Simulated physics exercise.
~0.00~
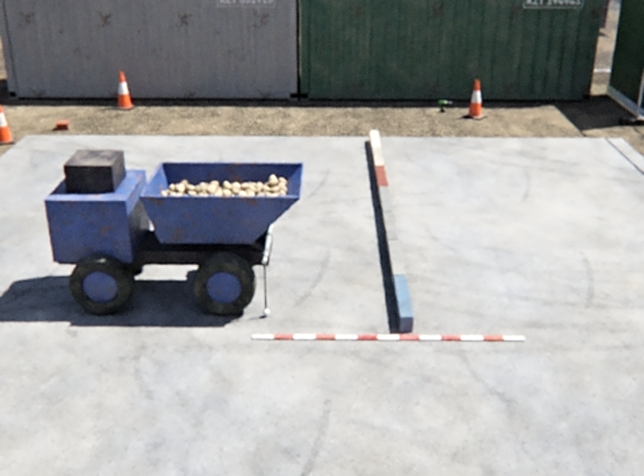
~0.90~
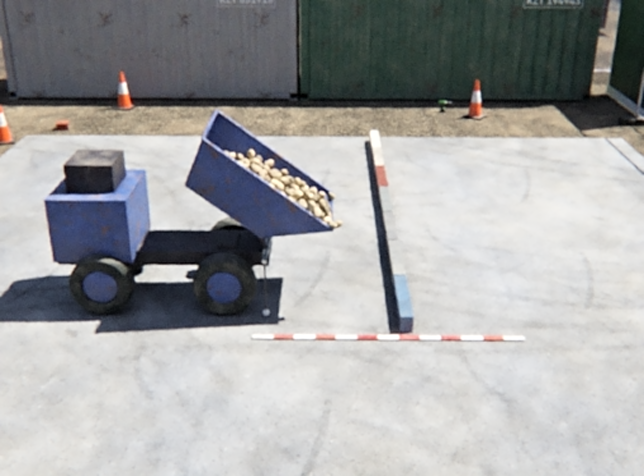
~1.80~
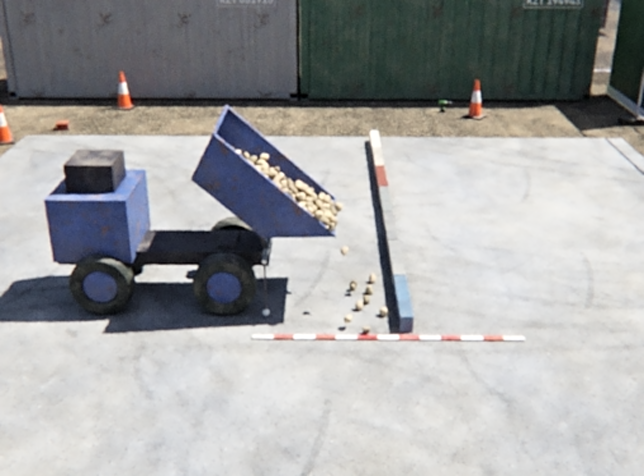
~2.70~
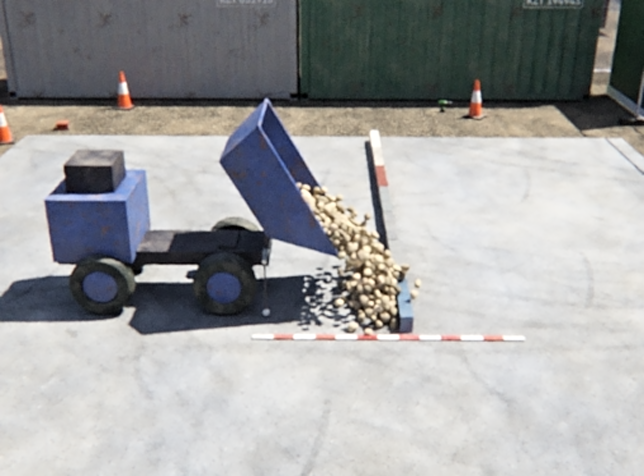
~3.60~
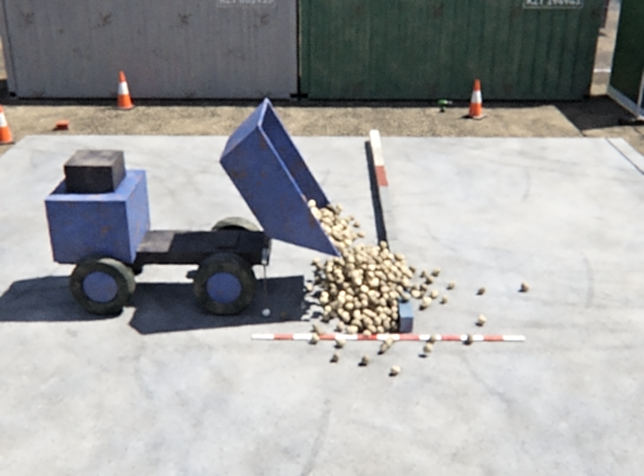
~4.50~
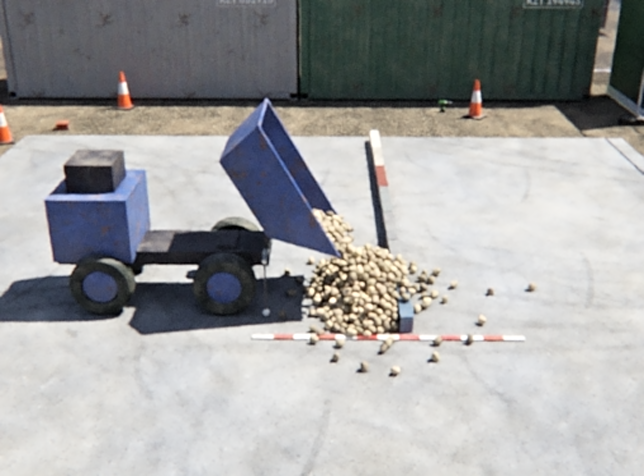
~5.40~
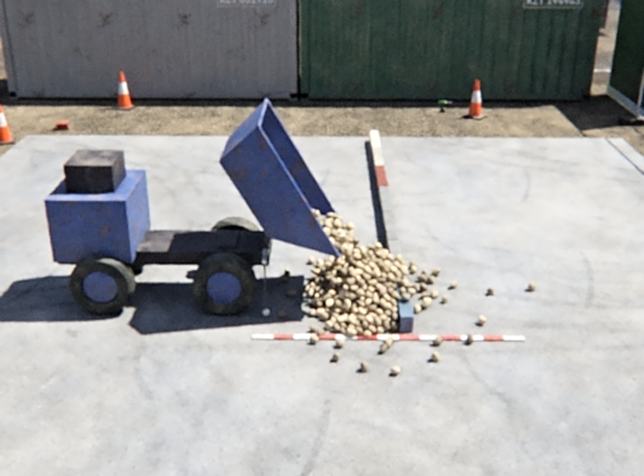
The footage shows a small blue dumper on concrete tipping its skip up to the right, spilling pale rounded stones beside a low kerb. They heap mostly on the near side, a few scatter beyond, and the pile settles against the raised skip's lip.
